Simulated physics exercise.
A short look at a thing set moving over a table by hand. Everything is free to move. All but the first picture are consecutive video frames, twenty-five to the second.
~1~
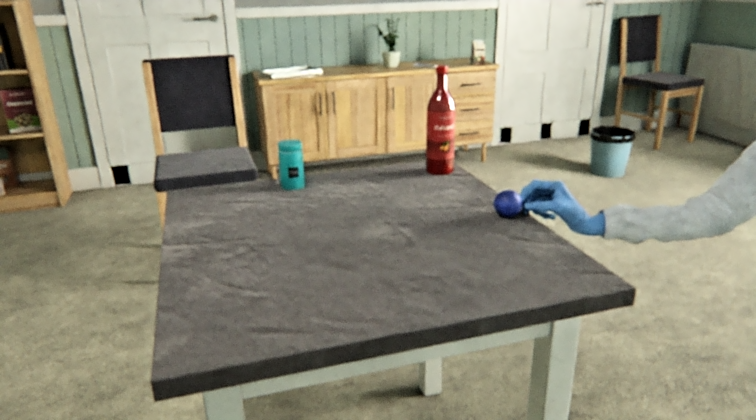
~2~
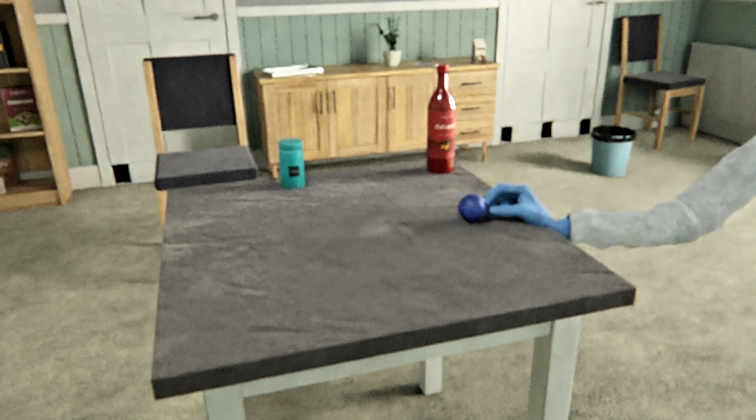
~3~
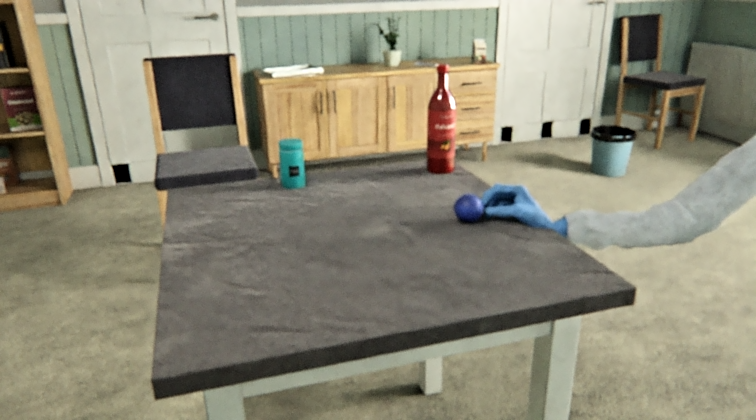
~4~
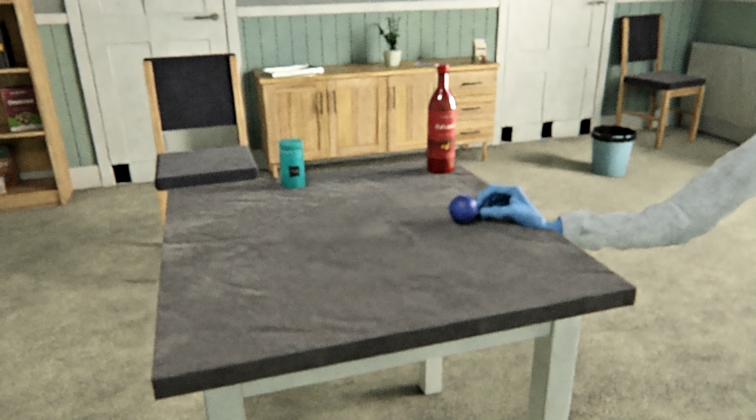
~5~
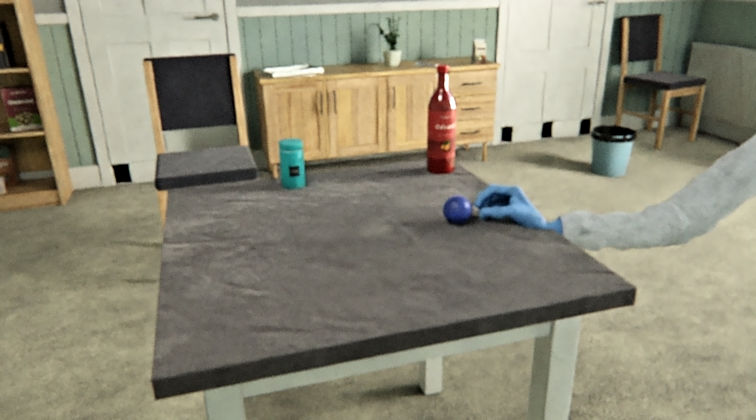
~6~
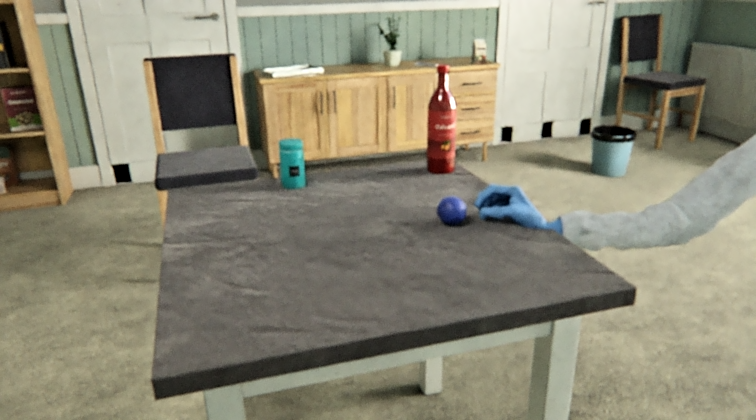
A blue ball is moved left across the dark table by a gloved hand, then released.
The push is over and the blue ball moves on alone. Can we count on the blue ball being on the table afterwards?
The blue ball remains on top.
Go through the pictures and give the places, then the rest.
The first picture shows under the hand; blue ball (508, 204).
The second picture shows under the hand; blue ball (473, 208).
The third picture shows under the hand; blue ball (469, 208).
The fourth picture shows blue ball (464, 209).
The fifth picture shows blue ball (458, 210).
The sixth picture shows blue ball (452, 211) displaced a little.
Then, 0.20 s past the last view, blue ball displaced about its own width near (425, 214).
Then, 0.40 s past the last view, blue ball displaced well along near (404, 217).
Then, 0.70 s past the last view, blue ball displaced well along near (381, 221).
Finally, moved from the start, blue ball. Final places as the last picture's camera would see them, blue ball near (369, 222).
